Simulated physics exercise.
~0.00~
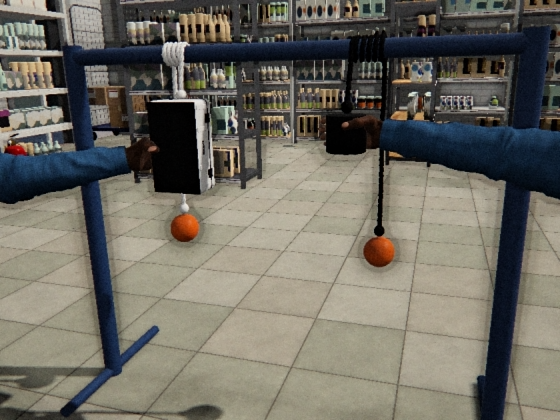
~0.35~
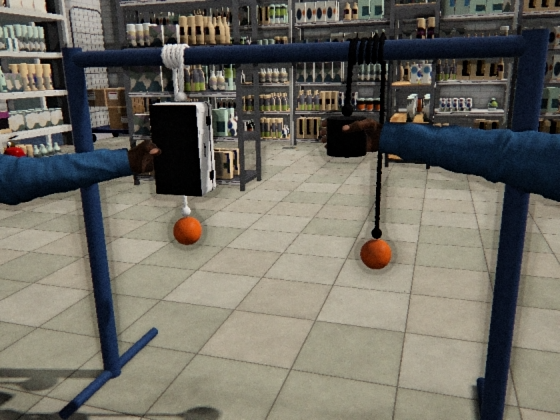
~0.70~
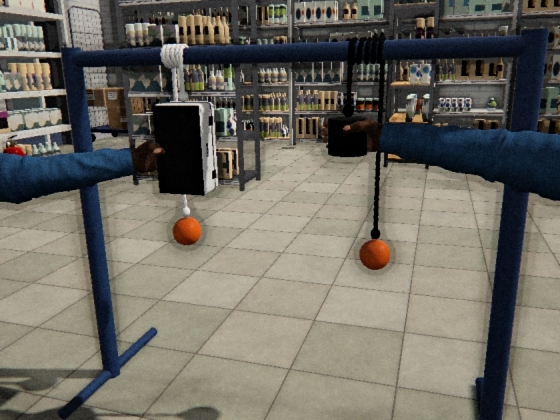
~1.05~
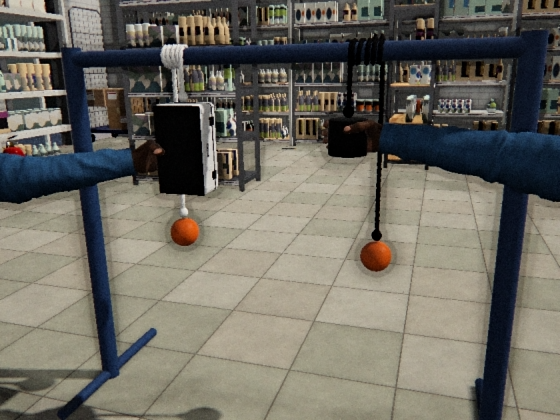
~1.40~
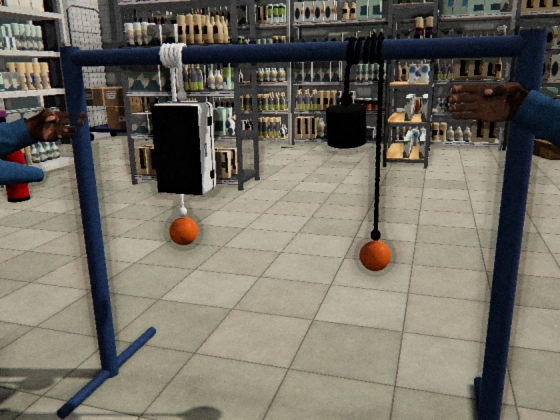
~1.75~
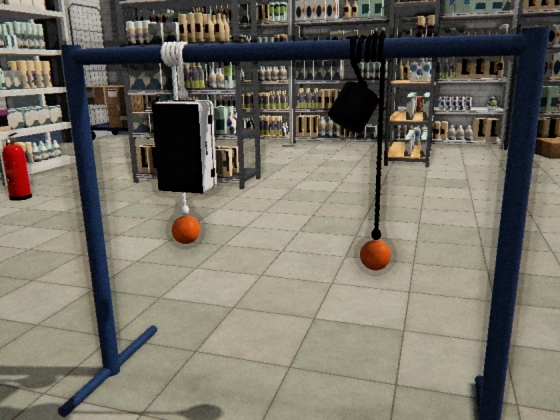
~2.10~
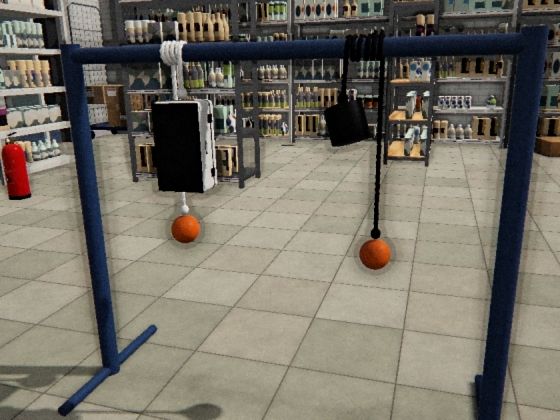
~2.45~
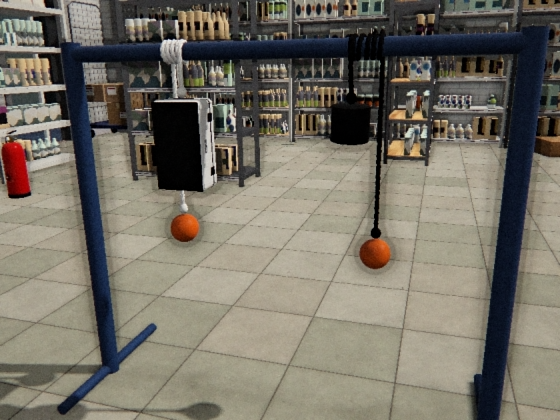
Two arms in blue sleeves reach in from either side of a blue rail in a shop with stocked shelves and a pale tiled floor, seen from the front by a slightly swaying camera. The left hand steadies a black-and-white case on a white rope, and the right hand holds a small black object on a black rope, with an orange ball hanging at each rope's lower end. Both hands let go and withdraw. The small object shifts up slightly, tilts and wobbles, then settles a little lower. Both hang still at the end, the case at its original height.
